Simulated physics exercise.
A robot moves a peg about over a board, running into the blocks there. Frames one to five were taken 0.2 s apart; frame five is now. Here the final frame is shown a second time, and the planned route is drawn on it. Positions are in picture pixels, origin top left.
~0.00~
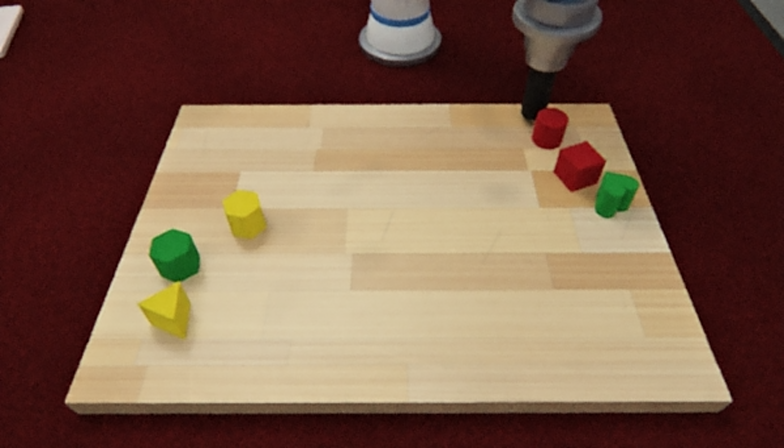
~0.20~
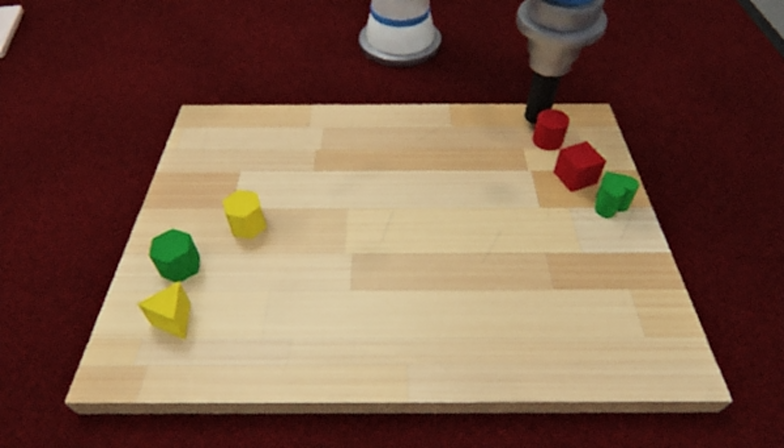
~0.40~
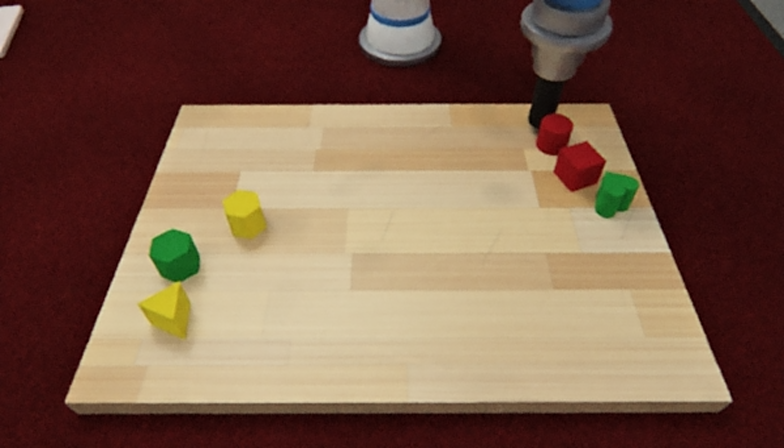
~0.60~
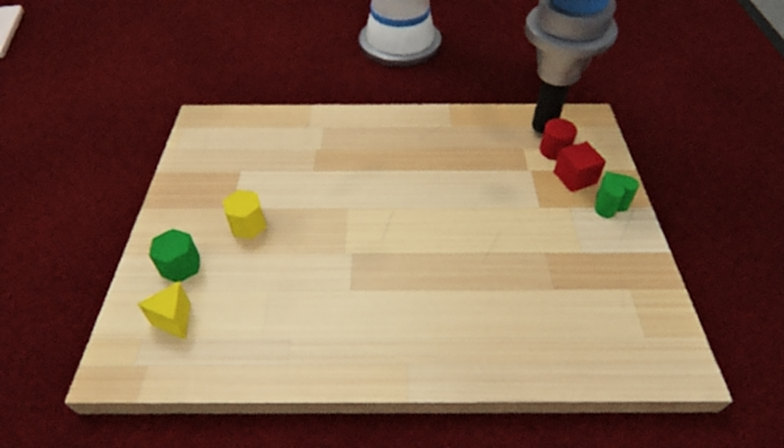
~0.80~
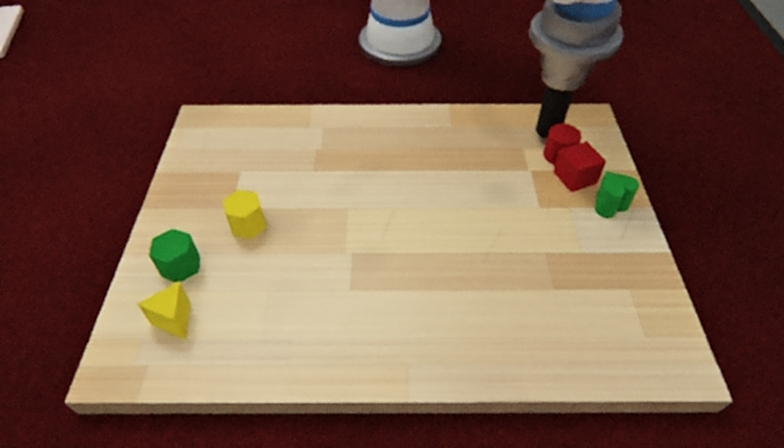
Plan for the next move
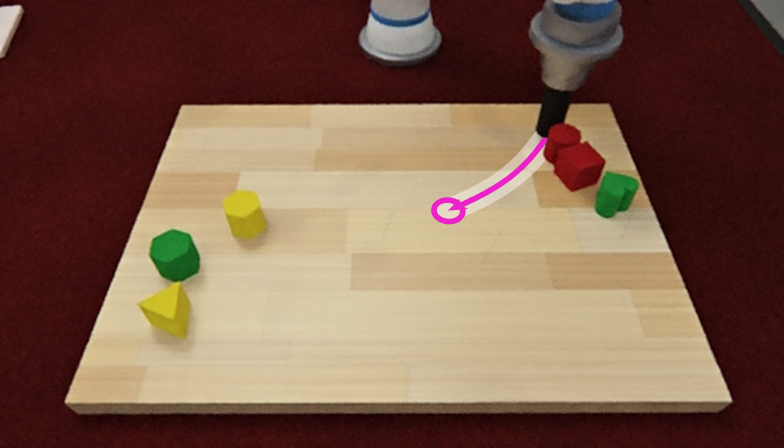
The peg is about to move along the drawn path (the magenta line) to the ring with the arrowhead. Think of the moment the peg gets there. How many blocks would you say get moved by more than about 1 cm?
Total: Two.
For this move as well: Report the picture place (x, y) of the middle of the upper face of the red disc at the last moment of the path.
Expect it around (560, 152).
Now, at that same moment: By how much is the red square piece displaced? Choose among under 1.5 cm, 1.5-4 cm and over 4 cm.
The 1.5 to 4 cm band.
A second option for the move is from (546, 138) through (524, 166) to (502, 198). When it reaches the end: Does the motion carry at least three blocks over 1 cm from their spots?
No
Drawn move, from (546, 138) through (509, 178) to (448, 211).
What follows on the original path. One third of the way, peg at (526, 158); red disc at (560, 152); red square piece at (595, 165), turned 15° anticlockwise; green heart-shaped block at (623, 185).
Two thirds of the way, peg at (492, 183); red disc at (560, 152); red square piece at (595, 165), turned 15° anticlockwise; green heart-shaped block at (623, 185).
At the end, peg at (449, 204); red disc at (560, 152); red square piece at (595, 165), turned 15° anticlockwise; green heart-shaped block at (623, 185).
